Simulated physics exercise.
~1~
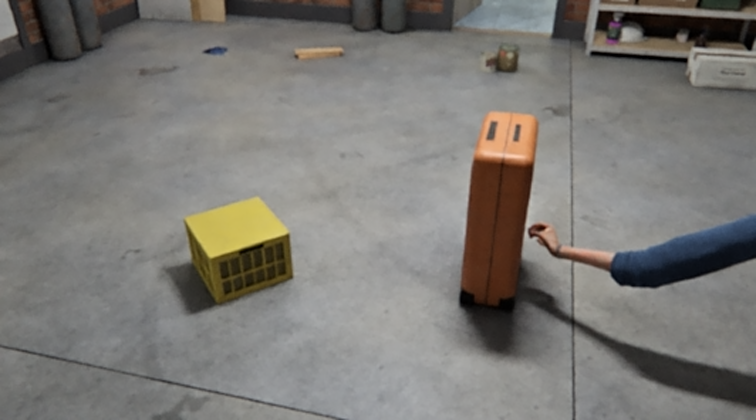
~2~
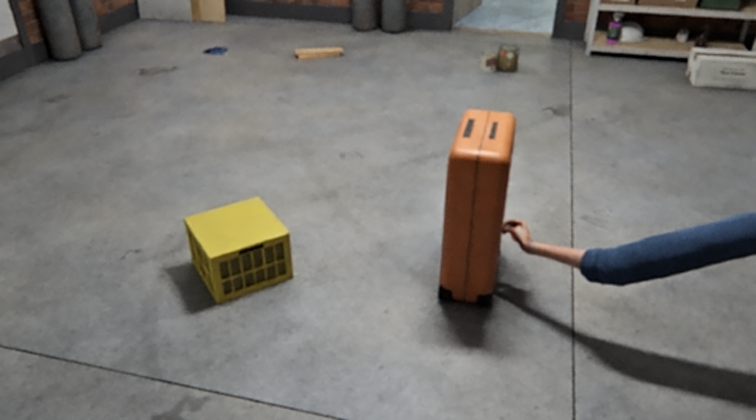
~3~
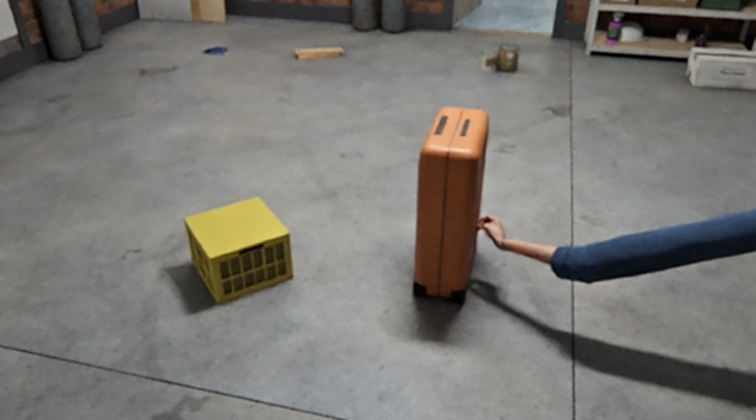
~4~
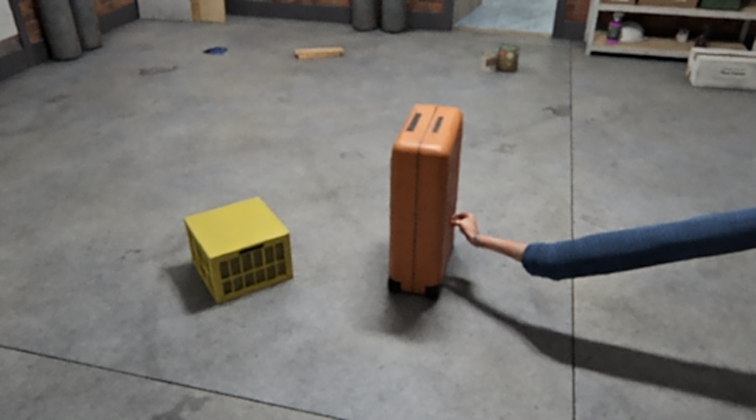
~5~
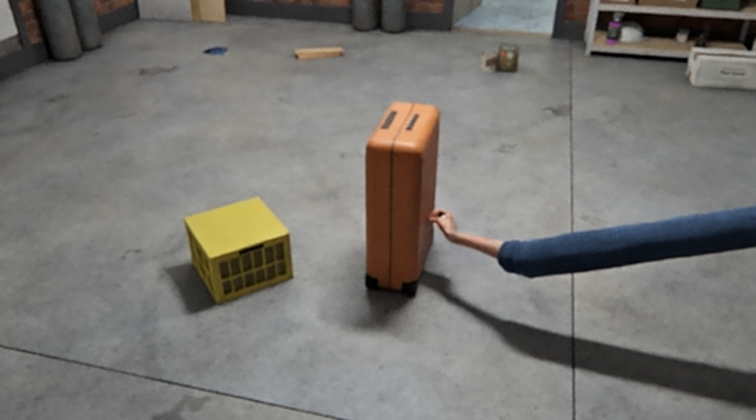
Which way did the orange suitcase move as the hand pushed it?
The orange suitcase slid to the left across the floor, staying upright as it went.
